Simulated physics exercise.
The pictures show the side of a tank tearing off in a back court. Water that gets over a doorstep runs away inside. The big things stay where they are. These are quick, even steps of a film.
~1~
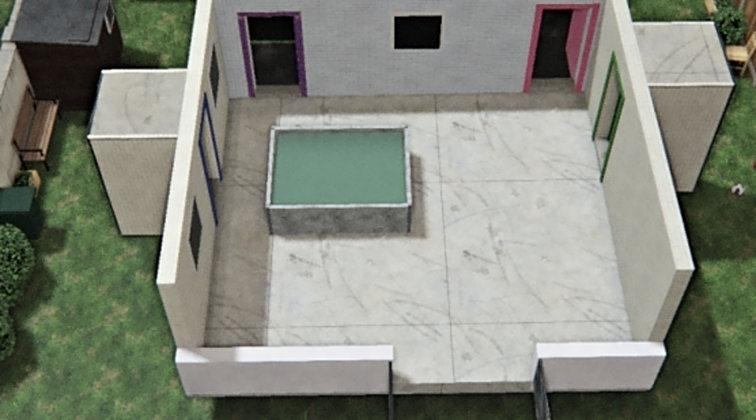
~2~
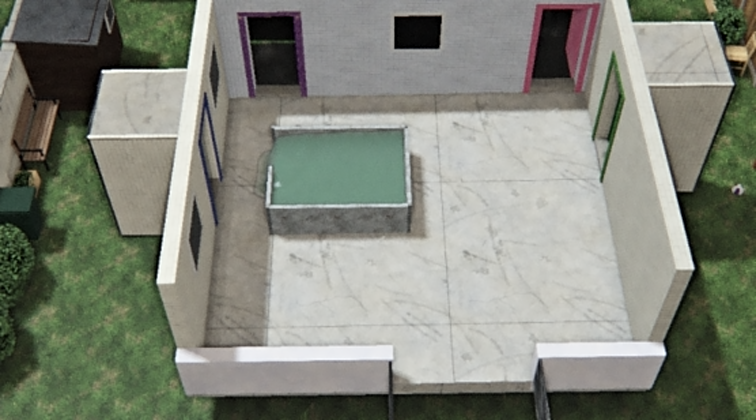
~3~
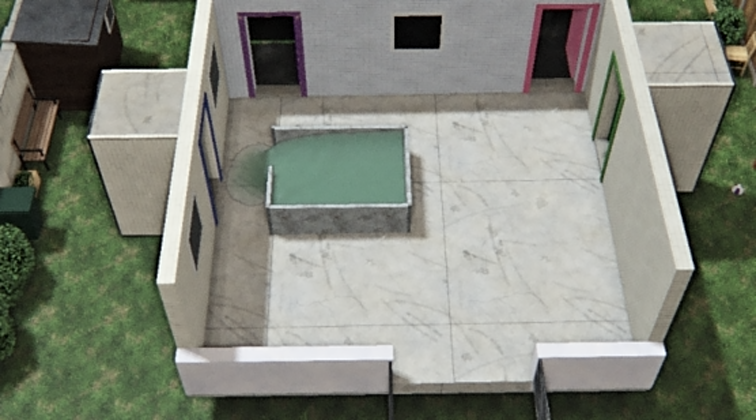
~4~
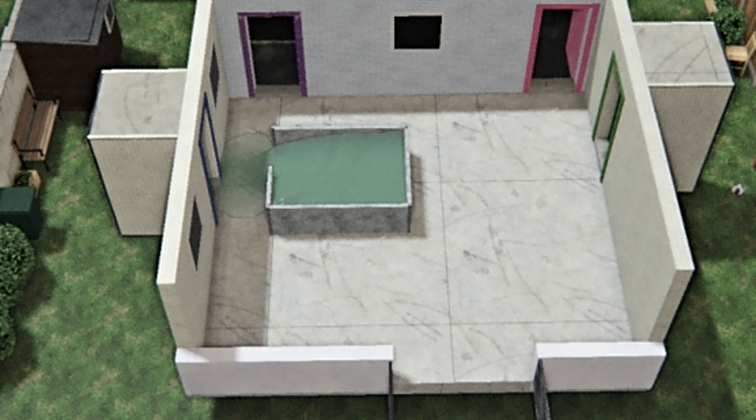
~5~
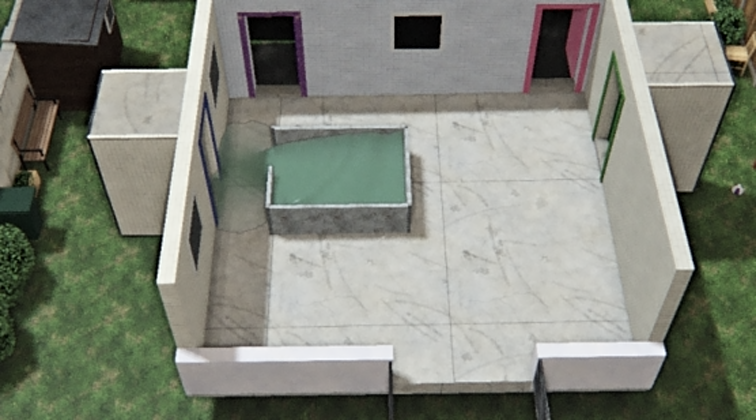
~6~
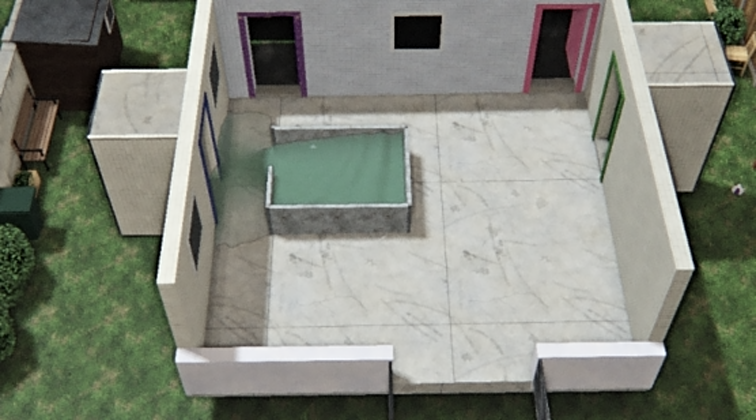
Green water pours from the open left side of a tank and spreads across the courtyard floor.
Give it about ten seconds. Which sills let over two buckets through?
One by one: The green door admits no more than that; the purple door lets in a lot; the blue door lets in a lot; the pink door admits no more than that.
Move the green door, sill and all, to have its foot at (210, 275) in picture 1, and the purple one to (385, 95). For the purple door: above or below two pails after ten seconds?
One by one: Purple door stays under.
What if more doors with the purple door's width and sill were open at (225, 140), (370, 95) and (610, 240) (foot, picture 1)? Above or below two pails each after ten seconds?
One after the other: Is over, lets less in, takes less.
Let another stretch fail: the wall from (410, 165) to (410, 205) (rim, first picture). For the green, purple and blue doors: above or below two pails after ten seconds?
One by one: Green takes more; purple takes less; blue takes less.
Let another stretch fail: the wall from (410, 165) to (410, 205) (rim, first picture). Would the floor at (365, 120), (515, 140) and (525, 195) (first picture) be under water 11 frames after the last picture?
In turn: Clear, under water, flooded.
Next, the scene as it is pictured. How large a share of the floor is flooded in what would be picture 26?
Roughly 45 per cent.
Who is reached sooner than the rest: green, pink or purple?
I say the purple-painted one.
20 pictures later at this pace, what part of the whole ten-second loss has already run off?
About 60 per cent.
A moment on, water covers 10 % of the floor; the green door not reached, the purple door under two buckets in, the blue door over two buckets in, the pink door not reached.
Next, water covers 25 % of the floor; the green door not reached, the purple door over two buckets in, the blue door far over two buckets in, the pink door not reached.
Then, water covers 45 % of the floor; the green door not reached, the purple door far over two buckets in, the blue door far over two buckets in, the pink door not reached.
Later, water covers 75 % of the floor; the green door wet at the sill, nothing in, the purple door far over two buckets in, the blue door far over two buckets in, the pink door wet at the sill, nothing in.
In the end, water covers 95 % of the floor; the green door wet at the sill, nothing in, the purple door far over two buckets in, the blue door far over two buckets in, the pink door wet at the sill, nothing in.
